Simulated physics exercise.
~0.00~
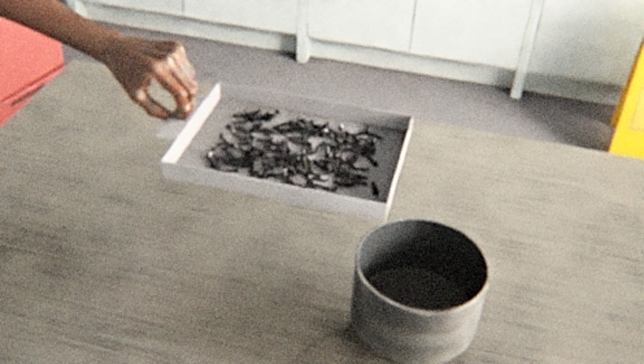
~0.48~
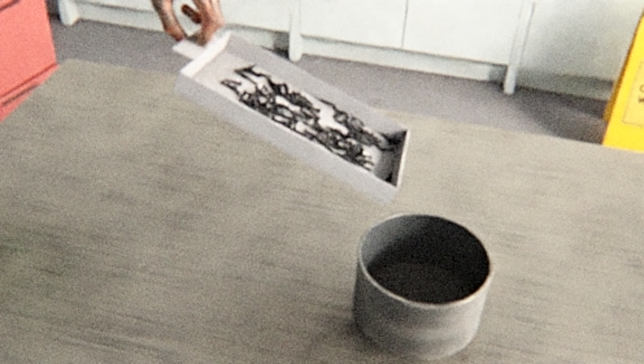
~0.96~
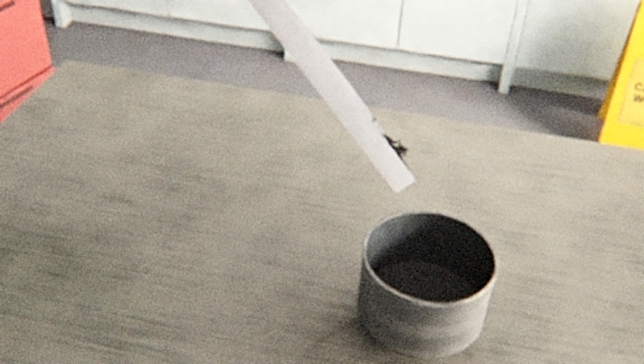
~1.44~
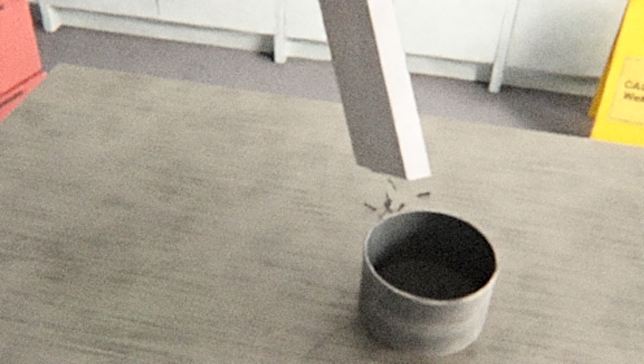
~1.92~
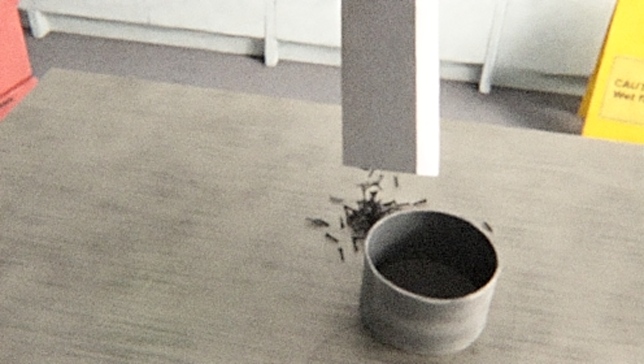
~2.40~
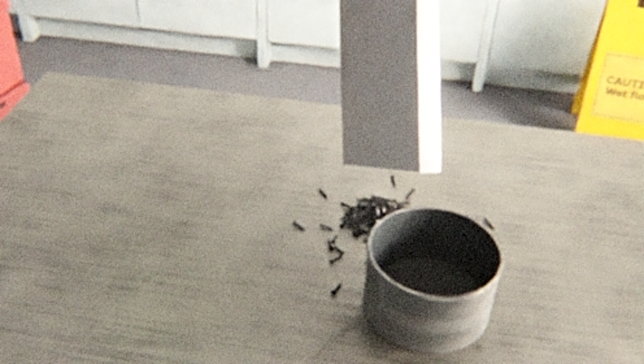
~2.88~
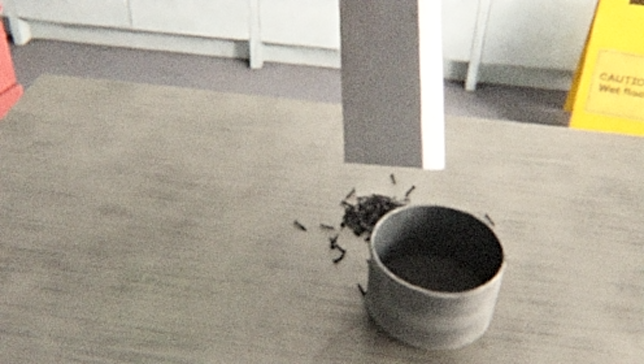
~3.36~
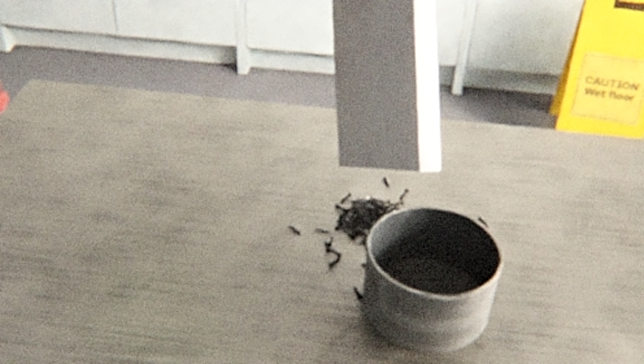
On a grey tabletop in a room with pale cabinets and a yellow caution sign, a hand holds the far left edge of a shallow tray of small black screws, with an empty grey pot standing nearby. The hand lifts the tray and tips it toward the pot, and the screws slide down to the lower end. As the tray swings steeply upright, a few drop out, then many more tumble onto the table just behind the pot. The tray stays upended above a dark pile with scattered strays, and no screws are visible inside the pot.
